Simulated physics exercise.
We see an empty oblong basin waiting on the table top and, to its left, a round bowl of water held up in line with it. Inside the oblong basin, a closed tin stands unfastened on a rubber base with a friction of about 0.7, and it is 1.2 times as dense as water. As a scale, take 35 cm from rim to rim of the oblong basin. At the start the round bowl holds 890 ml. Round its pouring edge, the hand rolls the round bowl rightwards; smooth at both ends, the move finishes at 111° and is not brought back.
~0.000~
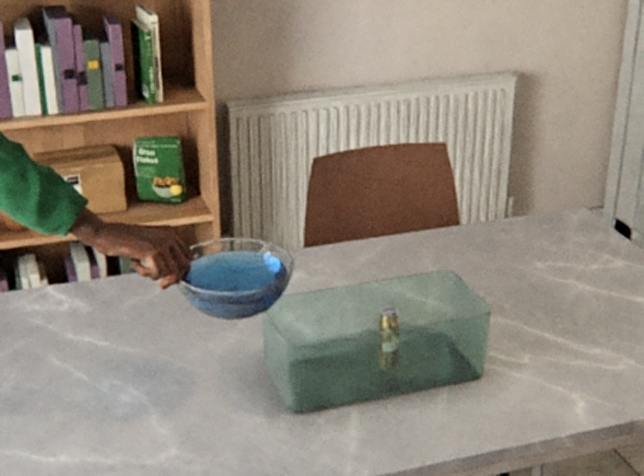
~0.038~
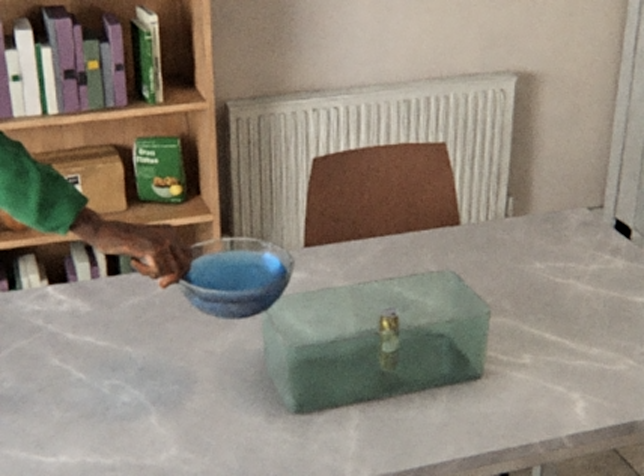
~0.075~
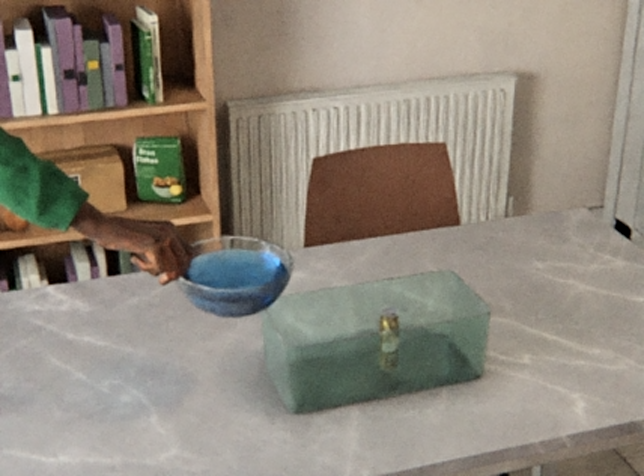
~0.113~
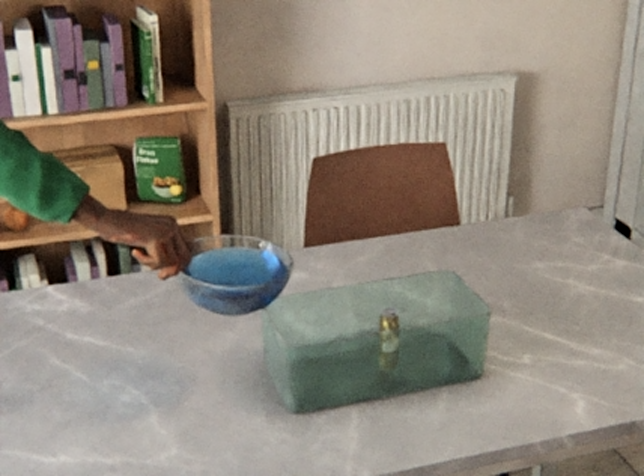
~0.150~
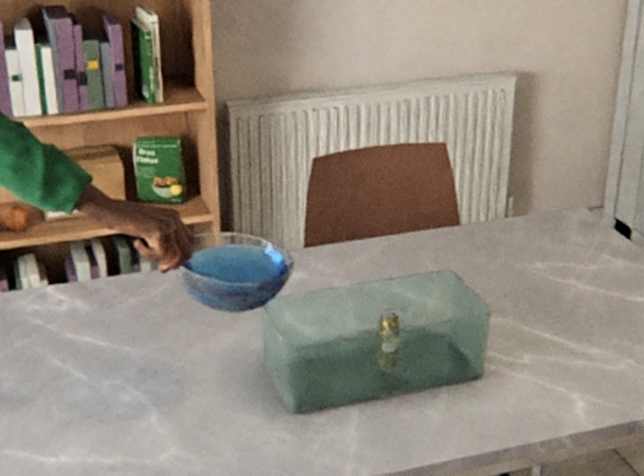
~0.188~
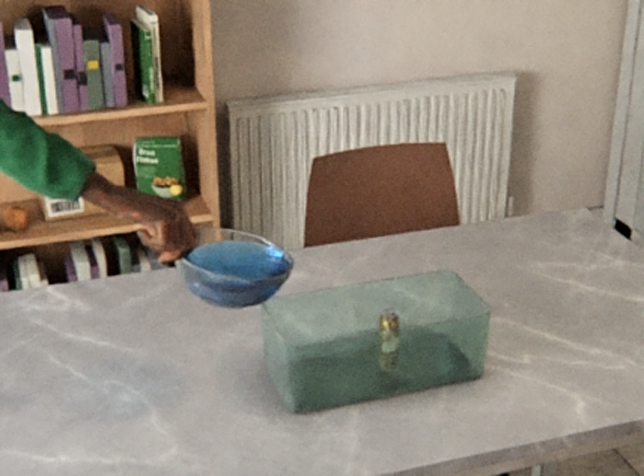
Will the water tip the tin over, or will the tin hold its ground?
It tips.
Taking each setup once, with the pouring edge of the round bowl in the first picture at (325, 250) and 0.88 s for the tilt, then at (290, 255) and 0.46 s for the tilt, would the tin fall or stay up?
First it stays on its base; then it tips over.
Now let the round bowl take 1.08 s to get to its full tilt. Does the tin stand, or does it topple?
Then the tin does not tip.
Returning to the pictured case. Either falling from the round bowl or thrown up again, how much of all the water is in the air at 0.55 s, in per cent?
Roughly 50 percent.
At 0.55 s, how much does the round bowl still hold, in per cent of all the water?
Roughly 42 percent.
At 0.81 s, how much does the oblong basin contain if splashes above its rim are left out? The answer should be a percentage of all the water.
Around 94 per cent of the whole.
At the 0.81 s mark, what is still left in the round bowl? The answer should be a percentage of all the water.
Roughly 0 percent remains.
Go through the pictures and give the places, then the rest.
It leans 0°; its right rim is at (290, 257); the water meets the walls at (178, 281) and (285, 265); the oblong basin's rim runs from (273, 325) to (472, 291); the tin's top is at (390, 315), in the first picture.
It leans 1°; its right rim is at (290, 257); the water meets the walls at (178, 281) and (285, 265), in the second picture.
It leans 2°; its right rim is at (290, 257); the water meets the walls at (178, 280) and (285, 264), in the third picture.
It leans 4°; its right rim is at (290, 257); the water meets the walls at (178, 277) and (285, 261), in the fourth picture.
It leans 8°; its right rim is at (290, 257); the water meets the walls at (179, 273) and (286, 259), in the fifth picture.
It leans 12°; its right rim is at (290, 257); the water meets the walls at (179, 268) and (287, 256), in the sixth picture.
After 0.55 s the tilt is 76° and 41 per cent is still to pour; the tin stands where it began.
After 0.81 s the tilt is 109° and 0 per cent is still to pour; the tin stands 2 cm from where it began.
After 1.08 s the tilt is 111° and 0 per cent is still to pour; the tin leans 7°.
After 1.38 s the tilt is 111° and 0 per cent is still to pour; the tin leans 17°.
In the end the tin lies on its side.
